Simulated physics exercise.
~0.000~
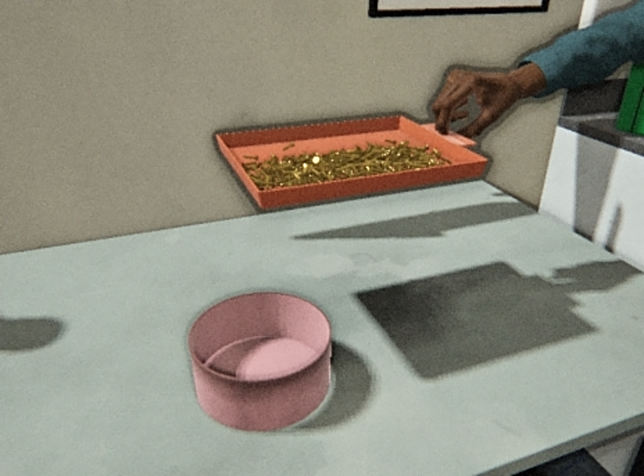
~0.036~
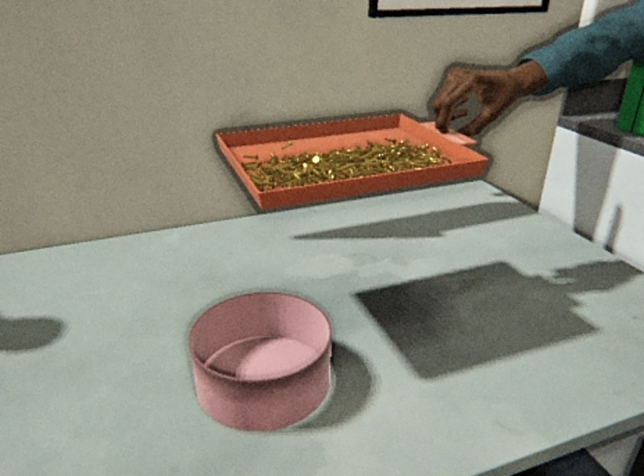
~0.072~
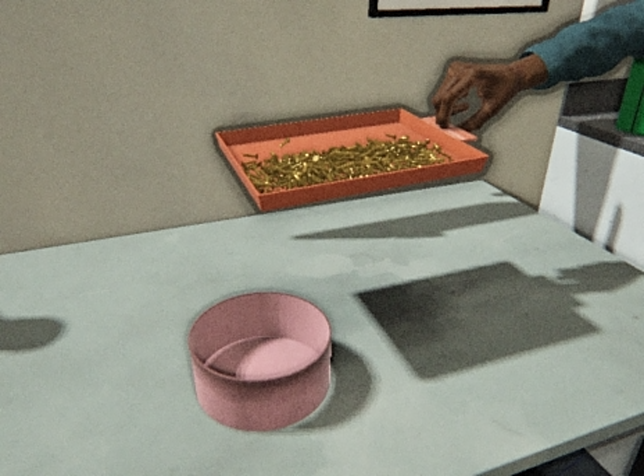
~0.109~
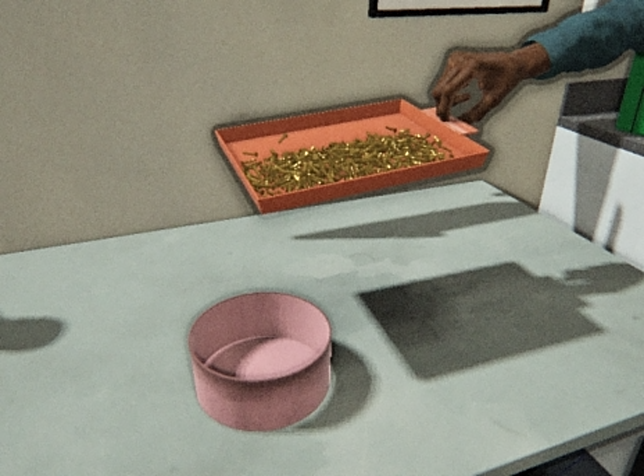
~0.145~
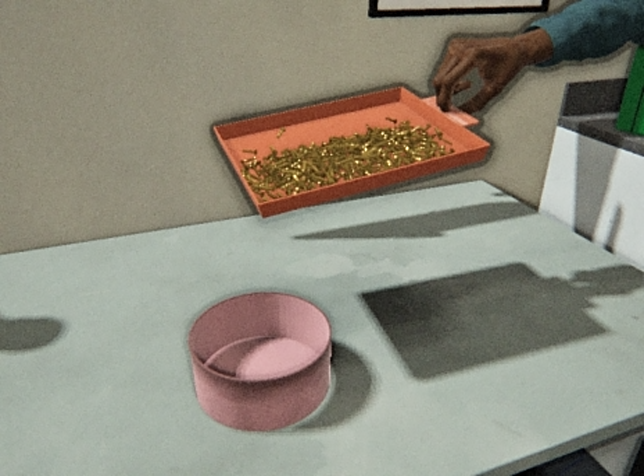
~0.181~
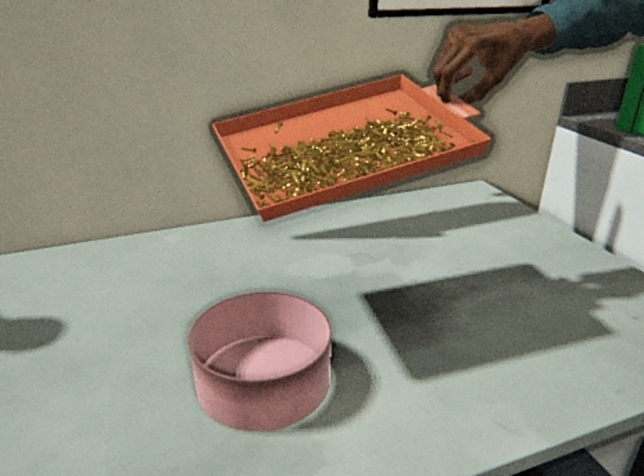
A hand tilting an orange tray of small brass-coloured screws, its left front corner dipping slightly, above a table with a pink pot.
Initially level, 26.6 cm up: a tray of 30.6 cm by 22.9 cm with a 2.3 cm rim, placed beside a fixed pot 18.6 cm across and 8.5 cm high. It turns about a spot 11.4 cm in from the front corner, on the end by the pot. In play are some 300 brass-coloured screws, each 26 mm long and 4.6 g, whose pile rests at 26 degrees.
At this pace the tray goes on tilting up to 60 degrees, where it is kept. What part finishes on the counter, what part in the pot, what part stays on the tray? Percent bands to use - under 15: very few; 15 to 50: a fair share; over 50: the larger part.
Counter - very few, pot - the larger part, left on the tray - a fair share.
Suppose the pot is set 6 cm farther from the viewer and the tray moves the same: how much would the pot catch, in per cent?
Then close to 30 per cent.
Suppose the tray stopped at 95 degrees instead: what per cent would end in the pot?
The pot would get around 100 per cent.
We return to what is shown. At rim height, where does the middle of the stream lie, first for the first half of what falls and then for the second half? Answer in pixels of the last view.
(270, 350) or so first, later (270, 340).
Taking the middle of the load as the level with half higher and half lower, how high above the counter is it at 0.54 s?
The halfway mark sits at about 30 cm.
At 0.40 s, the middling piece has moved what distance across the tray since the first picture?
Roughly 1 cm.
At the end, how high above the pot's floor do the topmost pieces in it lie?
Height: Approx. 2.0 cm.
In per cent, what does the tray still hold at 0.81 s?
I'd put it at roughly 75 per cent.
After 0.40 s, tilt 38 degrees; the tray holds 100 %, the pot 0 %.
After 0.54 s, tilt 53 degrees; the tray holds 100 %, the pot 0 %.
After 0.81 s, tilt 60 degrees; the tray holds 75 %, the pot 5 %.
At rest (2.3 s), counter 5 %, pot 55 %, tray 40 %.
